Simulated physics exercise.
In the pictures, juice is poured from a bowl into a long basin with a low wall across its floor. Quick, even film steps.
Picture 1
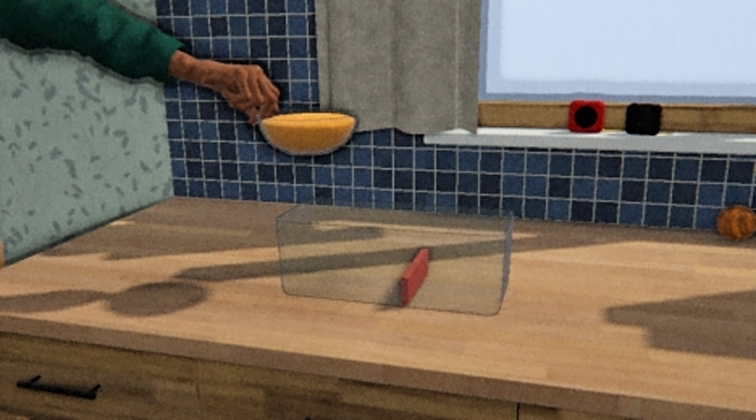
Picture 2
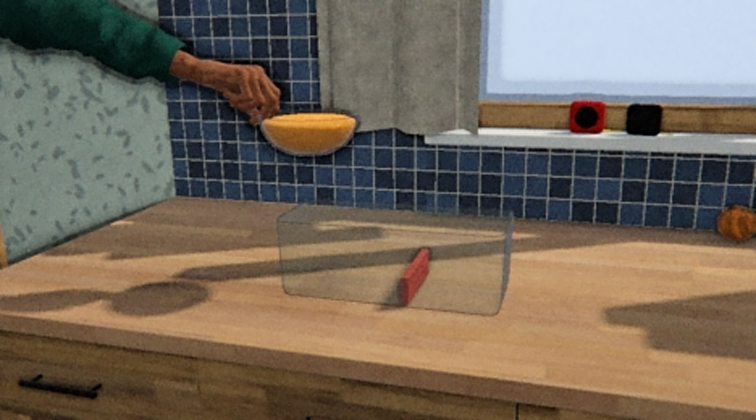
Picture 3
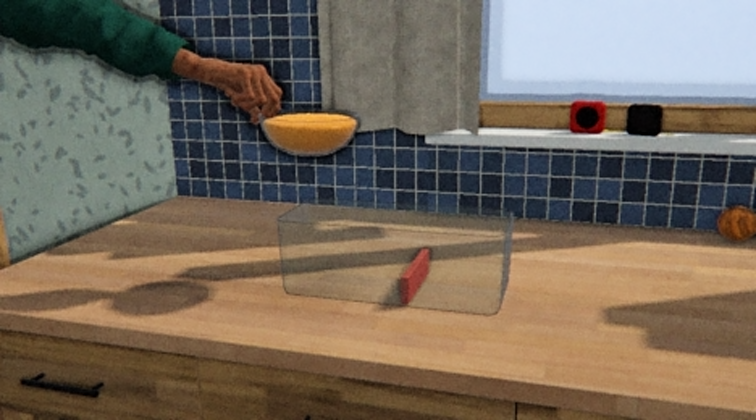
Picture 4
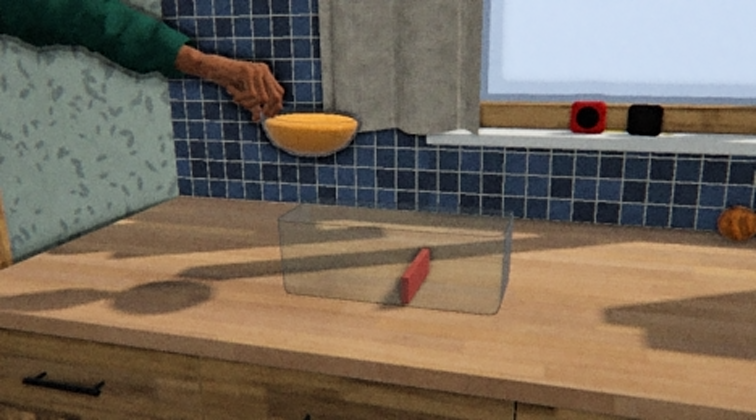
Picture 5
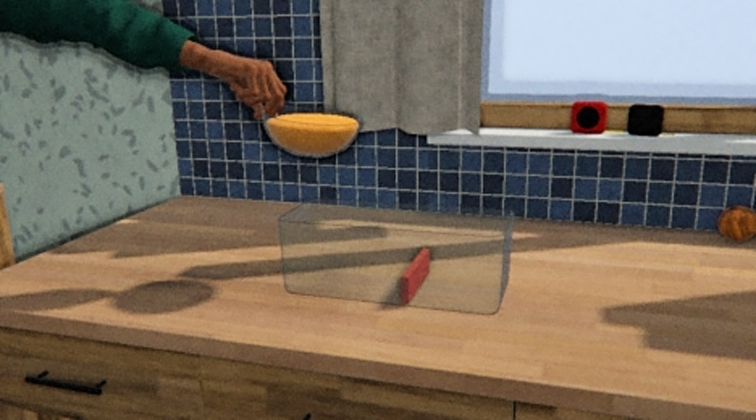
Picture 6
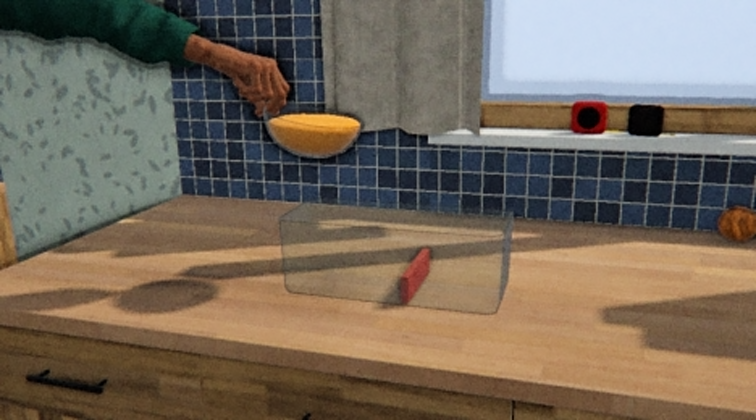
A hand holds an orange bowl above a clear basin and slowly tilts it slightly right.
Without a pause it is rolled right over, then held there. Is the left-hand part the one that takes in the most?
The fullest part is going to be the left one.
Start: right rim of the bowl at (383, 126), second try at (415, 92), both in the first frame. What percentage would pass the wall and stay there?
Start one gives close to 65 percent, start two close to 90 percent.
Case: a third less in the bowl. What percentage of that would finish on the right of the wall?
I'd say roughly 5 percent.
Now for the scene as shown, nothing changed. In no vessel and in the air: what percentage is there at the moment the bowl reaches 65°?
Around 35 %.
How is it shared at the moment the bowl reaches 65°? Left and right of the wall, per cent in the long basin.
Left 30 %, right 0 %.
A moment on, the tilt is 65° and 31 per cent is still to pour, 31 is left of the wall and 2 right of it.
Next, the tilt is 99° and 0 per cent is still to pour, 89 is left of the wall and 8 right of it.
Then the tilt is 105° and 0 per cent is still to pour, 91 is left of the wall and 8 right of it.
Later the tilt is 105° and 0 per cent is still to pour, 91 is left of the wall and 8 right of it.
Finally, 91 per cent lies left of the wall, 8 right of it and 1 outside.
